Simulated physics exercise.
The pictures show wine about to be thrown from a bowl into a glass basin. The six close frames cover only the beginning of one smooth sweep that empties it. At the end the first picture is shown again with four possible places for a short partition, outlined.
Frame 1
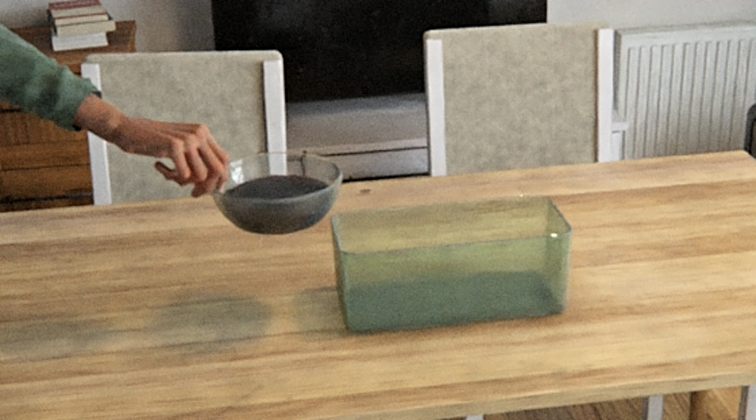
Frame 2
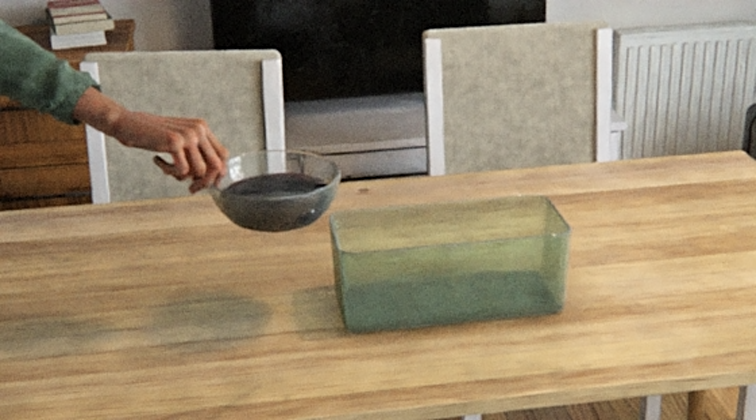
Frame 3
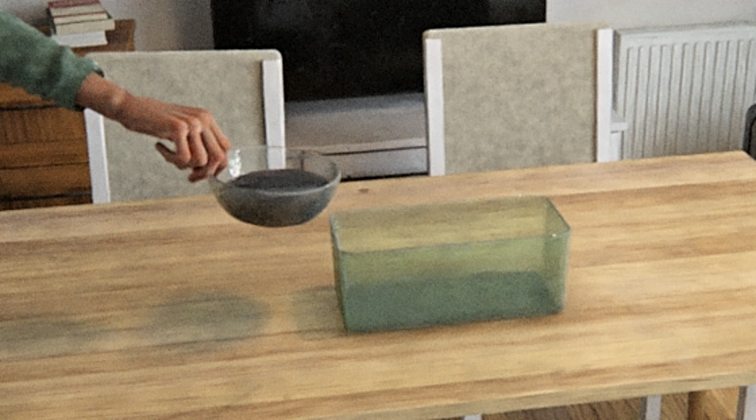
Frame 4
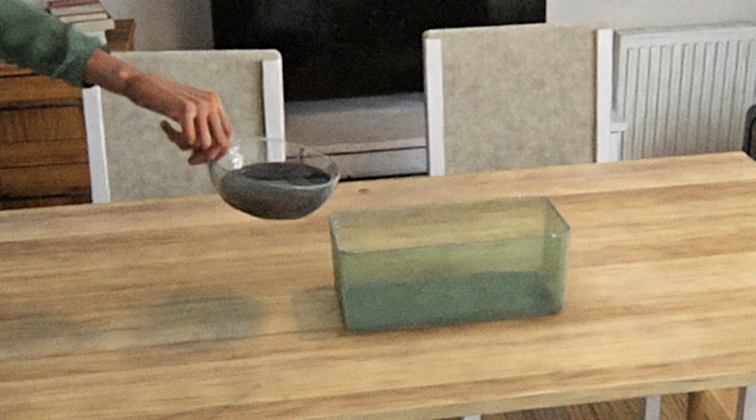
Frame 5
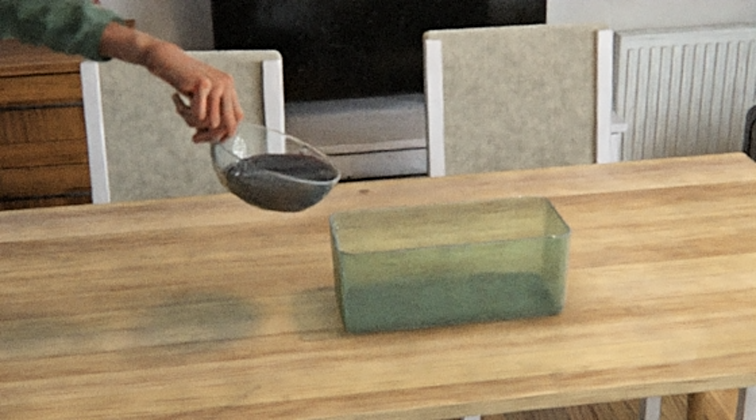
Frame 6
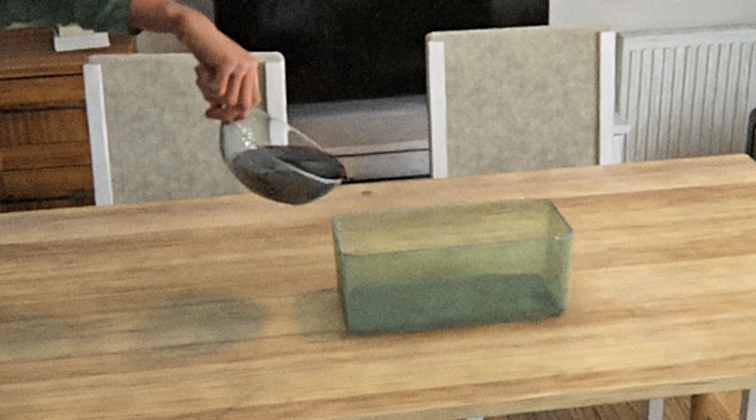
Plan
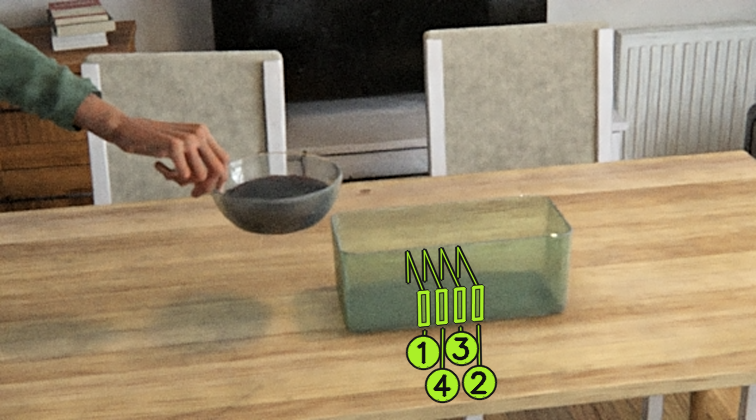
In this clip, a hand holds a glass bowl of dark liquid above a wooden table, to the left of a rectangular glass basin, then gradually tilts it rightward until the liquid just passes over the lip.
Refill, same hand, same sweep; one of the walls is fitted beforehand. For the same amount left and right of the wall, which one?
Best: 1.
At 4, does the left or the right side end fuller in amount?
The left one.
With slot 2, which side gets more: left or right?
The left side.
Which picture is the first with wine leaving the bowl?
Picture 6.
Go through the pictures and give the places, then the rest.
The first frame shows upright, lip at (339, 170); basin from (345, 331) to (566, 308); nothing has left yet.
The second frame shows upright, lip at (338, 169); nothing has left yet.
The third frame shows tipped about 6°, lip at (338, 169); nothing has left yet.
The fourth frame shows tipped about 13°, lip at (338, 169); nothing has left yet.
The fifth frame shows tipped about 23°, lip at (338, 170); nothing has left yet.
The sixth frame shows tipped about 34°, lip at (340, 172); wine is over the lip, down to (340, 172).
On the marked copy, 1 at (424, 330); 2 at (478, 325); 3 at (460, 327); 4 at (442, 329).
With 1, about 43 % ends left of the wall and 56 % right of it.
With 2, about 93 % ends left of the wall and 6 % right of it.
With 3, about 94 % ends left of the wall and 5 % right of it.
With 4, about 90 % ends left of the wall and 9 % right of it.
